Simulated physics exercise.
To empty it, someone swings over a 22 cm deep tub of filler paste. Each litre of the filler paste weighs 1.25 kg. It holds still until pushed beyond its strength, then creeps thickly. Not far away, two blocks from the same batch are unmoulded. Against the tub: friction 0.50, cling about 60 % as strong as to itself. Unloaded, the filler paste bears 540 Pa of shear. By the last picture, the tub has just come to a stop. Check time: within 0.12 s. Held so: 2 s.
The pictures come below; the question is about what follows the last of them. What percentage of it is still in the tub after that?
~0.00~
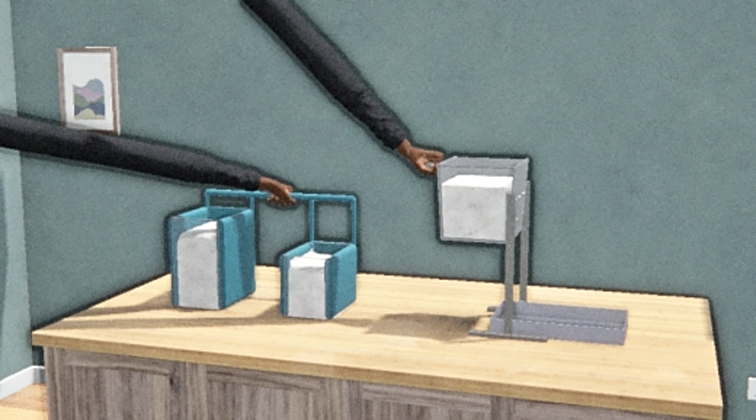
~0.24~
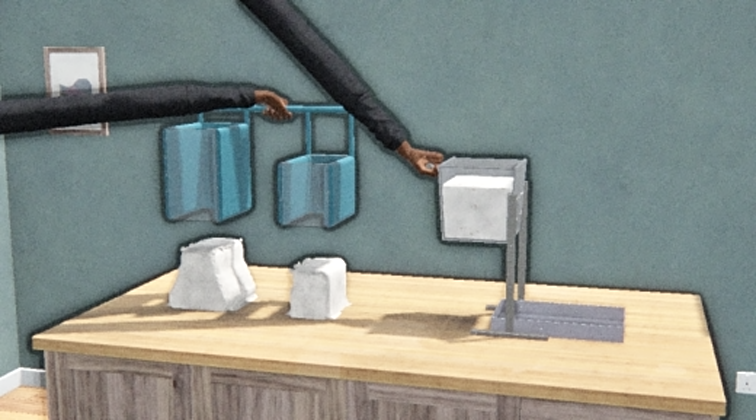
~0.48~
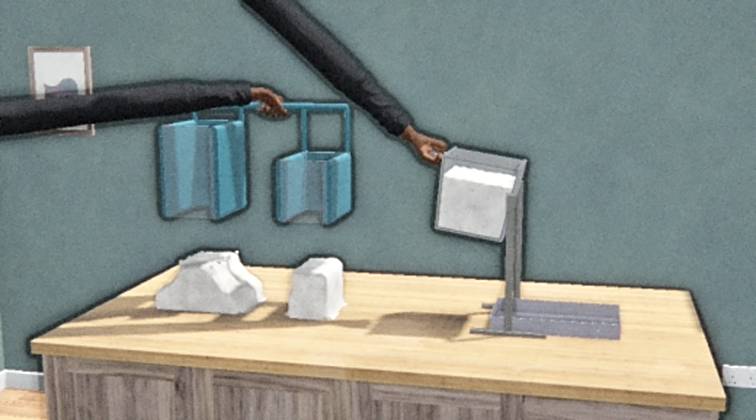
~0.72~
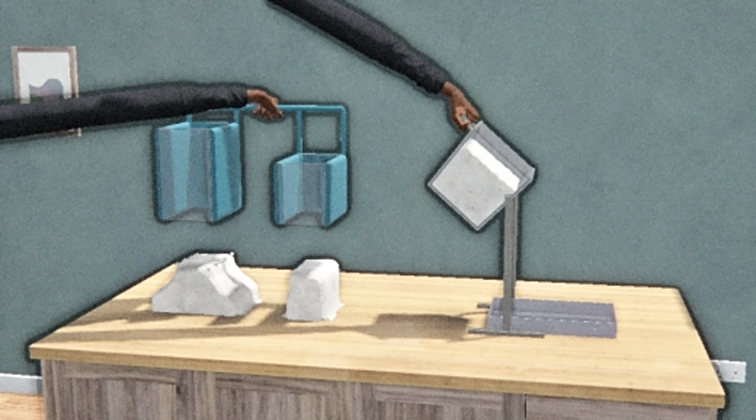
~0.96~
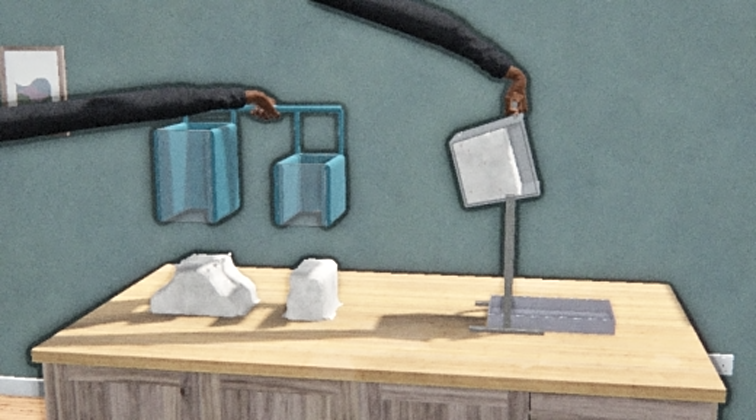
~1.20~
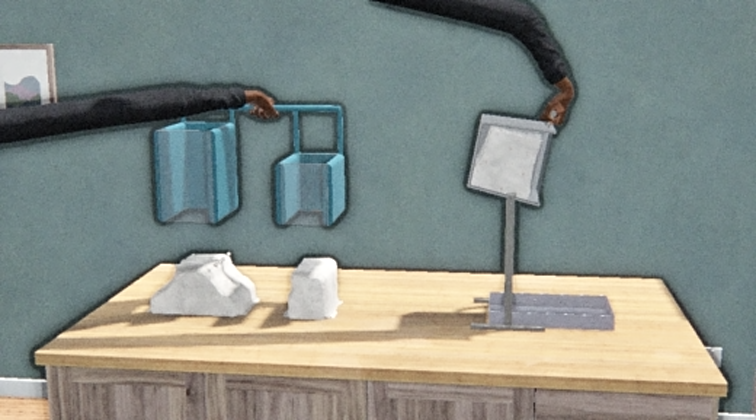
About 0 %.
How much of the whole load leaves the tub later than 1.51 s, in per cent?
I reckon it's around 50 in a hundred.
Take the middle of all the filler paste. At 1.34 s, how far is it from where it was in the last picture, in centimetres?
Looks like around 6 cm to me.
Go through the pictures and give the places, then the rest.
Handle-side rim at (440, 165), tilt 0 degrees; top of the filler paste at (452, 184); blocks stand 26 cm, 17 cm (left to right), in the first frame.
Handle-side rim at (441, 166), tilt 0 degrees; top of the filler paste at (453, 185); blocks stand 21 cm, 16 cm (left to right), in the second frame.
Handle-side rim at (446, 156), tilt 9 degrees; top of the filler paste at (449, 176); blocks stand 16 cm, 16 cm (left to right), in the third frame.
Handle-side rim at (476, 129), tilt 41 degrees; top of the filler paste at (467, 147); blocks stand 16 cm, 16 cm (left to right), in the fourth frame.
Handle-side rim at (521, 123), tilt 75 degrees; top of the filler paste at (499, 131); blocks stand 16 cm, 16 cm (left to right), in the fifth frame.
Handle-side rim at (554, 134), tilt 101 degrees; top of the filler paste at (496, 129); blocks stand 16 cm, 16 cm (left to right), in the sixth frame.
After 1.34 s, the tub is at 101 degrees and holds 87 %.
After 1.51 s, the tub is at 101 degrees and holds 48 %.
After 1.68 s, the tub is at 101 degrees and holds 33 %.
After 1.85 s, the tub is at 101 degrees and holds 20 %.
After 3.20 s, at the end, the tub is at 101 degrees and holds 0 %.
